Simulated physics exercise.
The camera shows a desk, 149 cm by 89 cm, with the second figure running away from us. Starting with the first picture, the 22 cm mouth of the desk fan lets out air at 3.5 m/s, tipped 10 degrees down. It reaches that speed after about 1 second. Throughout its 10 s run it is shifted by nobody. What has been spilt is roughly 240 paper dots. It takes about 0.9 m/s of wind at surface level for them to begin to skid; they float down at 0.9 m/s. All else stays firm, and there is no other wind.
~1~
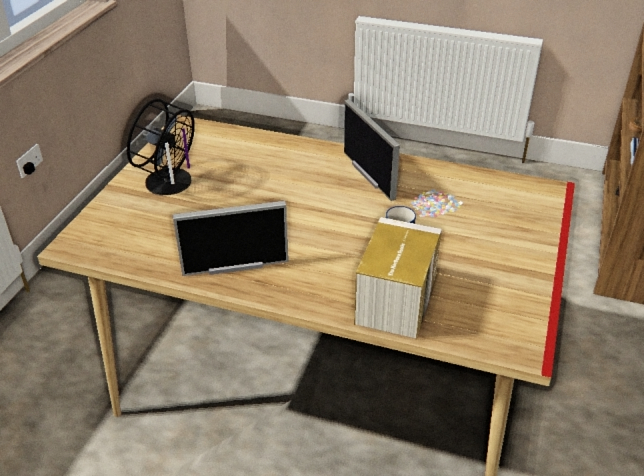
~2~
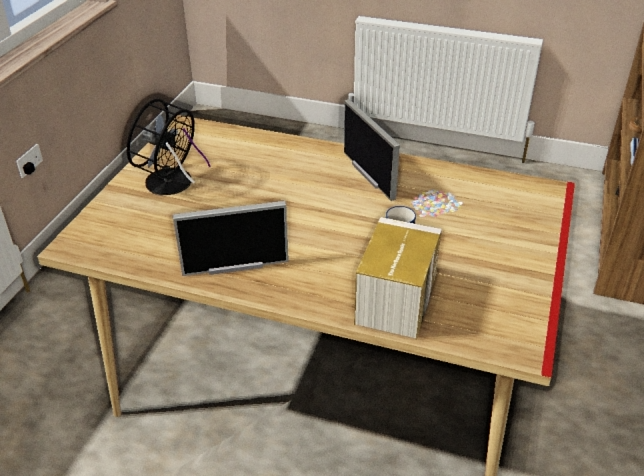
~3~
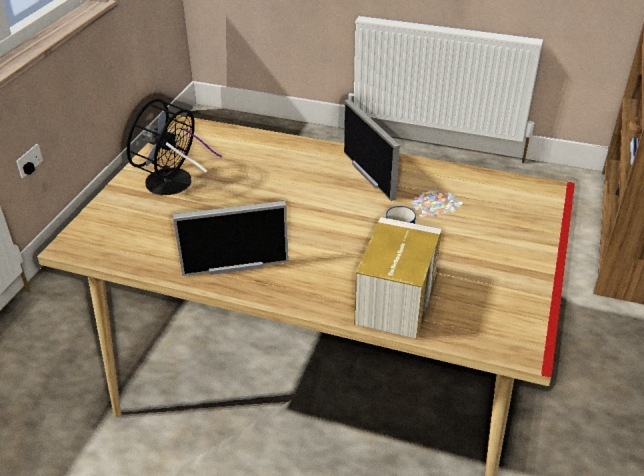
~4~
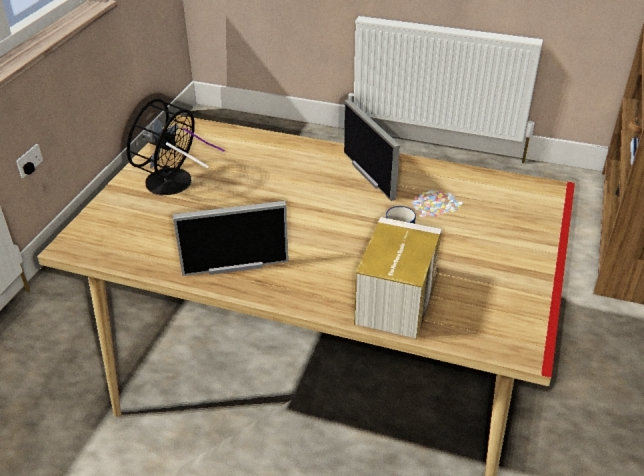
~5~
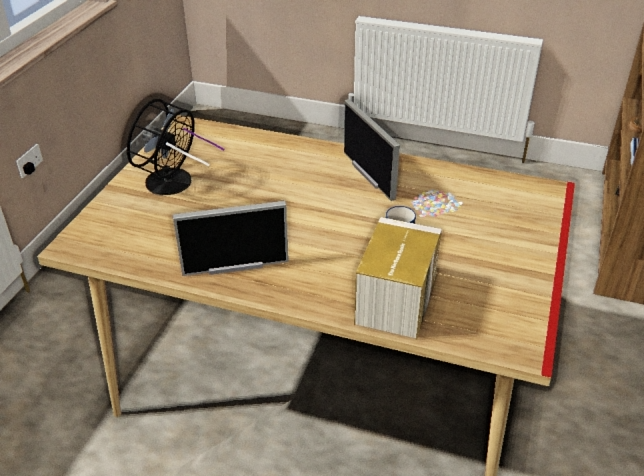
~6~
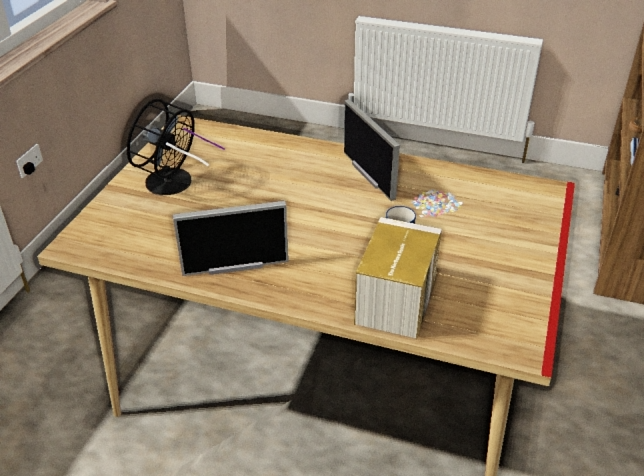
A black desk fan's ribbons lift and stream out while the scattered paper dots barely move.
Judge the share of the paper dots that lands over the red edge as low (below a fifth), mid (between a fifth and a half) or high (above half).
Mid - between a fifth and a half.
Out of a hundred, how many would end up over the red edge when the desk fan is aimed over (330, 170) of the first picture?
In that case the share would be about 30 %.
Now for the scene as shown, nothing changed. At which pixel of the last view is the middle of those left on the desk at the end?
The middle is around pixel (478, 186).
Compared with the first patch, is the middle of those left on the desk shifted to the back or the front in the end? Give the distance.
Moved backward, around 15 cm.
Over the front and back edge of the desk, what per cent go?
0 % front, 2 % back.
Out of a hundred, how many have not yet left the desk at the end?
Around 60 per cent.
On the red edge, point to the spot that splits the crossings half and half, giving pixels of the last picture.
The middle crossing sits close to (570, 224) in the last picture.
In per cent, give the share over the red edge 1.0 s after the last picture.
Roughly 25 per cent.
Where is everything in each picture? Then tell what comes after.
In the first picture, the middle of the paper dots is near (435, 203), none has stirred yet and the mouth of the desk fan is at (162, 139).
In the second picture, the middle of the paper dots is near (435, 203), none has stirred yet and the red edge is centred on (565, 266).
In the third picture, the middle of the paper dots is near (435, 203), none has stirred yet, the top of a mug is at (401, 215) and the top of a laptop is at (371, 121).
In the fourth picture, the middle of the paper dots is near (435, 203) and none has stirred yet.
In the fifth picture, the middle of the paper dots is near (435, 203) and none has stirred yet.
In the sixth picture, the middle of the paper dots is near (435, 203) and about 1 % have left their places.
Then, 1.0 s after the last picture, 30 % are on the move or not yet settled, 25 % are over the red edge; the middle of those still in play is near (482, 190).
Then, 2.2 s after the last picture, 18 % are on the move or not yet settled, 29 % are over the red edge; the middle of those still in play is near (482, 190).
Then, 4.6 s after the last picture, 14 % are on the move or not yet settled, 33 % are over the red edge; the middle of those still in play is near (478, 186).
Then, 9.1 s after the last picture, at the end, 36 % are over the red edge; the middle of those still in play is near (478, 186).
